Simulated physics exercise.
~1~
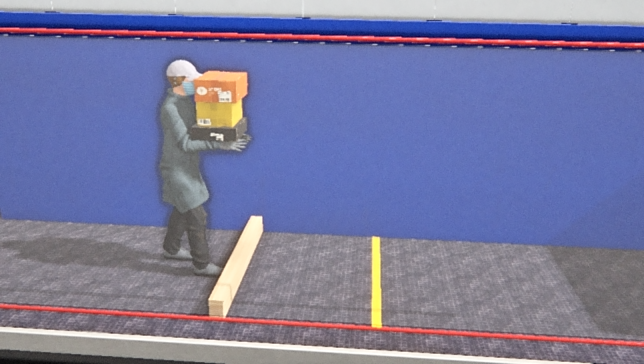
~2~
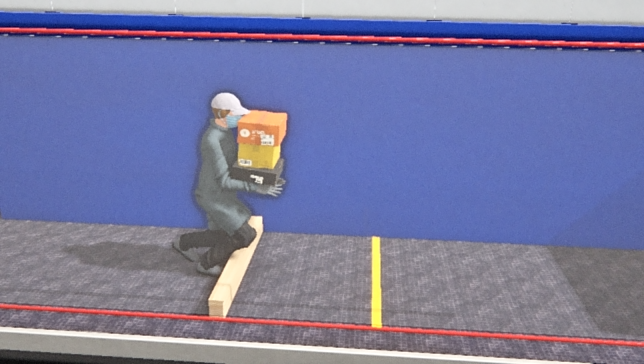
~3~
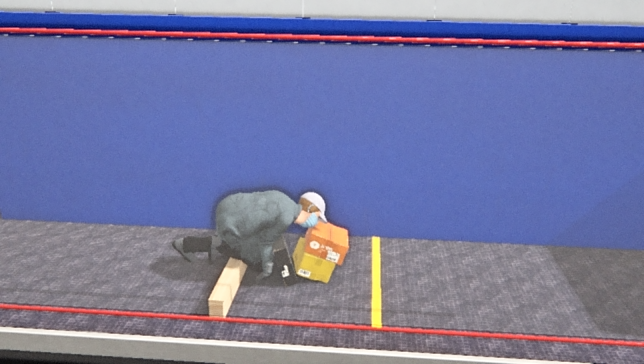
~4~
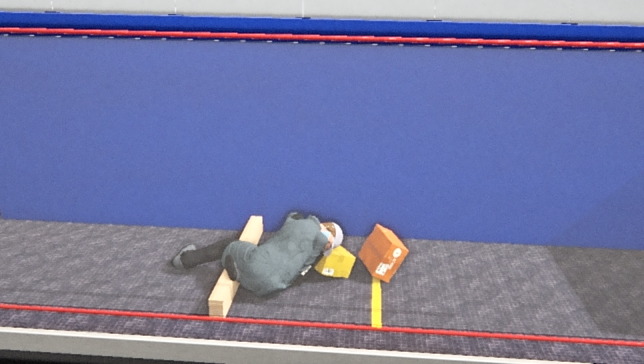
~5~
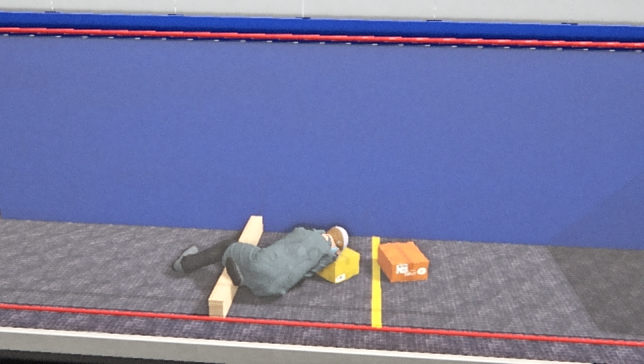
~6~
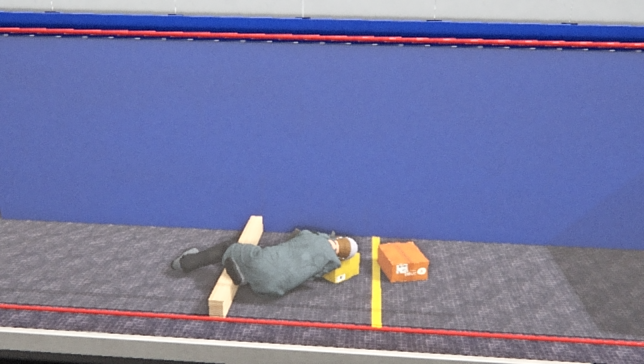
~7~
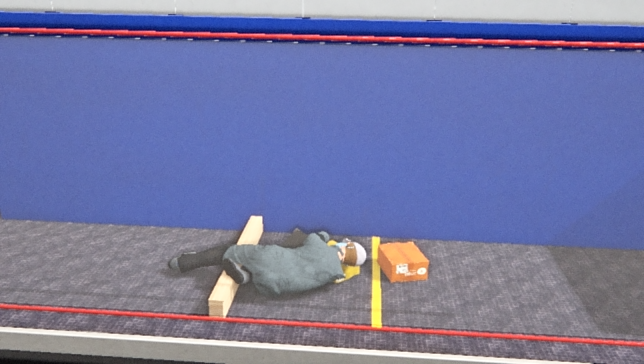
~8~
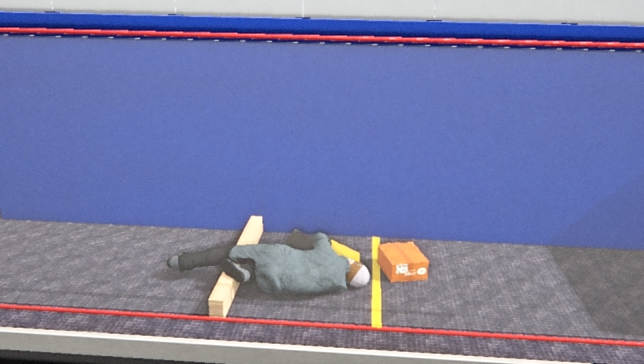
A person in a white cap carrying three stacked boxes tripped over a wooden beam and fell forward, spilling them. The orange box tumbled past the yellow line, while the yellow box stayed short of it beside the person, who ended up lying across the beam.
